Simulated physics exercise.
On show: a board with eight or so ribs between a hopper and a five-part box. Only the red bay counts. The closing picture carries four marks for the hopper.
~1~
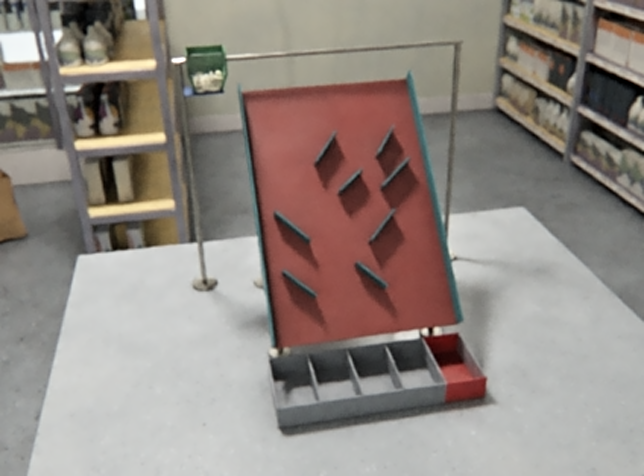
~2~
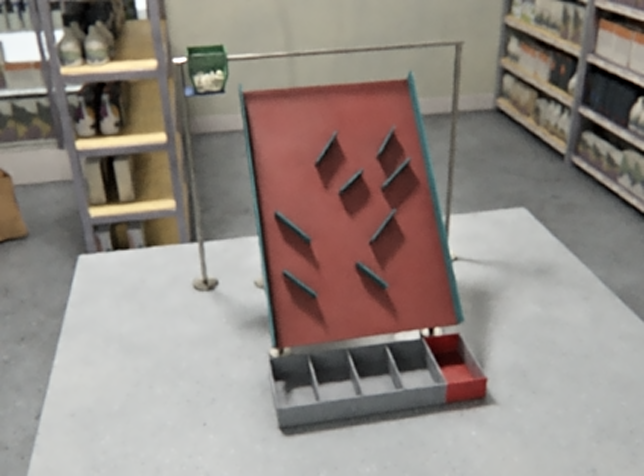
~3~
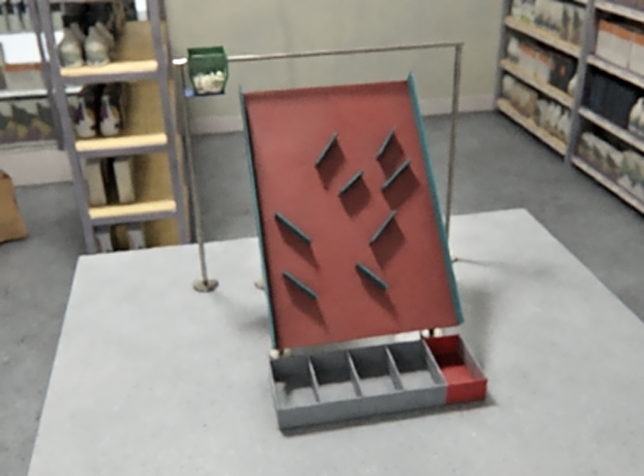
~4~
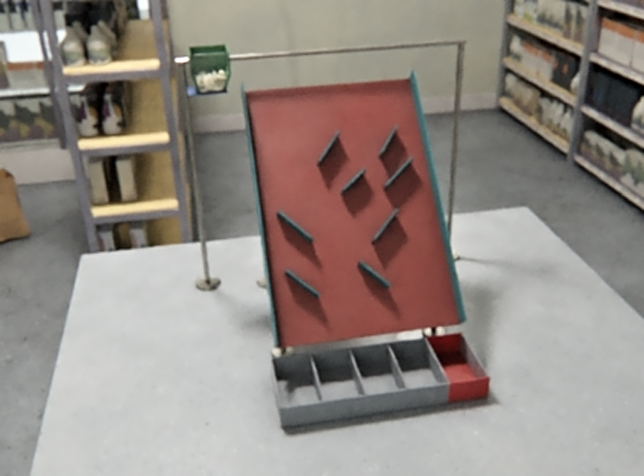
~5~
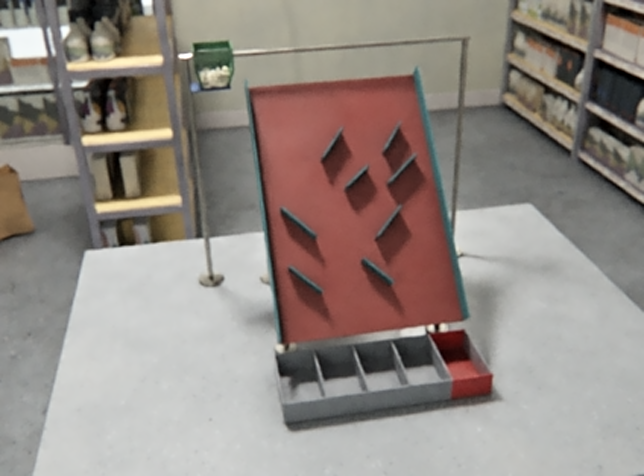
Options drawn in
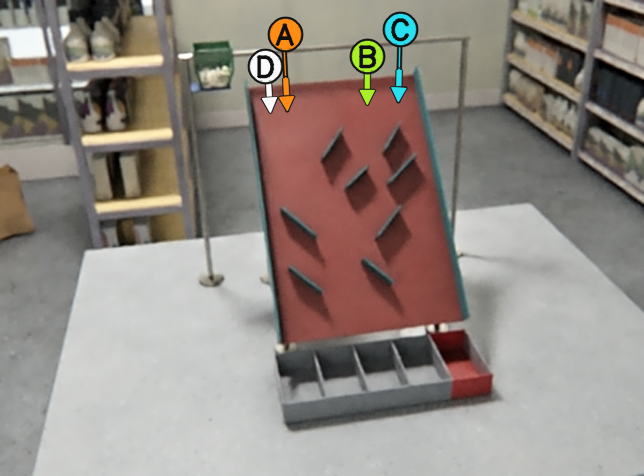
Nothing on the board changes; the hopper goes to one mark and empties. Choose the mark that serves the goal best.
Use mark C.
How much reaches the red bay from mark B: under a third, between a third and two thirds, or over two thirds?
It is under a third.
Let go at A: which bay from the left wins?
It is the third one.
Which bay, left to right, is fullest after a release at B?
The second.
On the marked copy, mark A meets the board at (287, 105); mark B meets the board at (367, 99); mark C meets the board at (398, 96); mark D meets the board at (270, 107).
With A, a small share in the red bay, all but a few in other bays.
With B, a small share in the red bay, all but a few in other bays.
With C, close to half in the red bay, close to half in other bays.
With D, a small share in the red bay, all but a few in other bays.
